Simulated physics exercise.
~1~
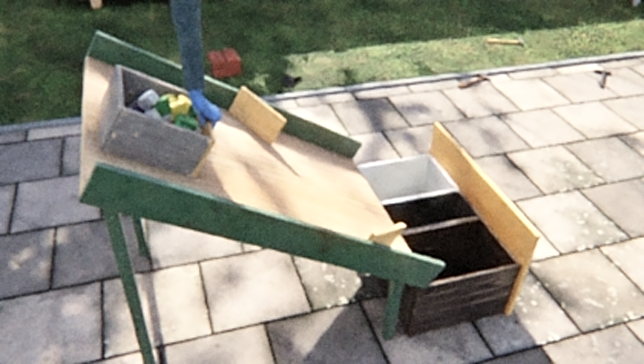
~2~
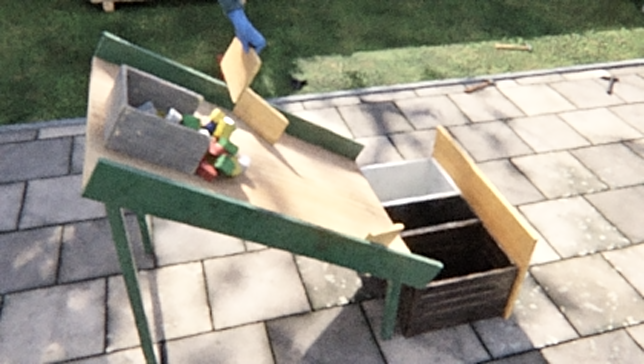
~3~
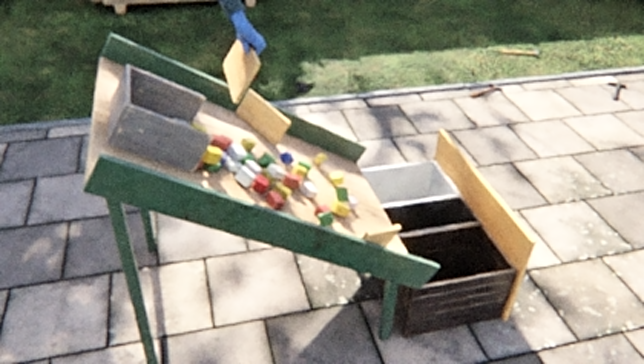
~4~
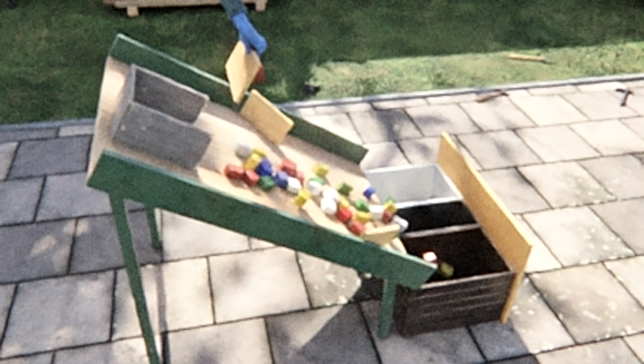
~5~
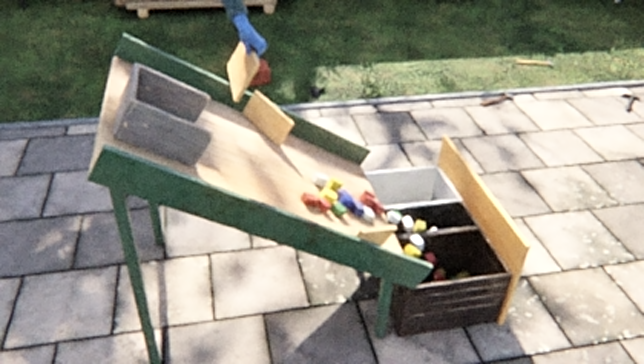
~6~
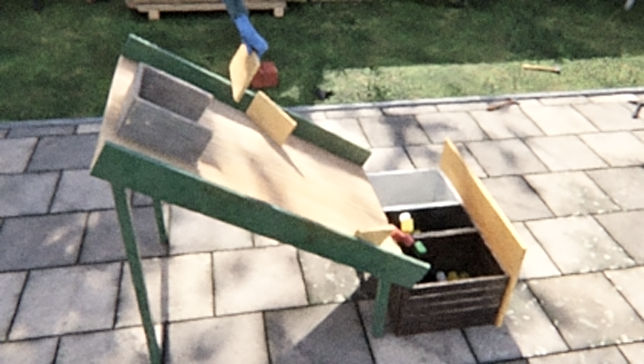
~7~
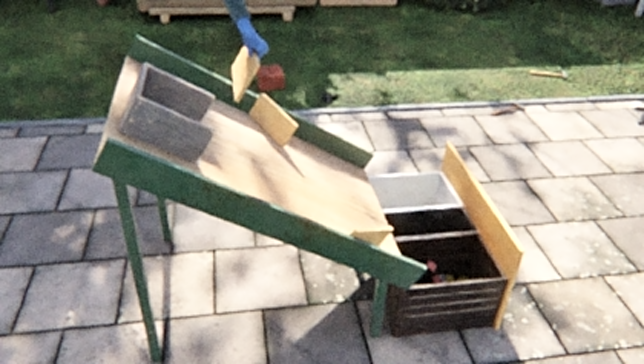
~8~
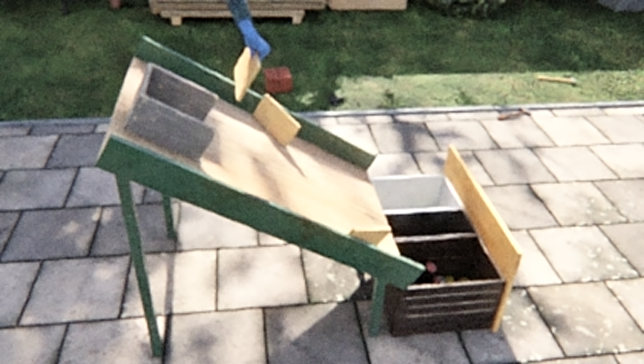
A sloping wooden board with green rails and legs stands on grey paving beside a lawn, seen from slightly above. At its top left sits a grey pen of colourful toy bricks, with a white bin, a black tub and a dark wooden tub below at the right. A blue-gloved hand lifts a small wooden gate and holds it above the board. Red, yellow, green, blue and white bricks spill out, spread down the slope and drop off the lower edge. The board ends up empty, with a few bricks dimly visible in the dark tubs.
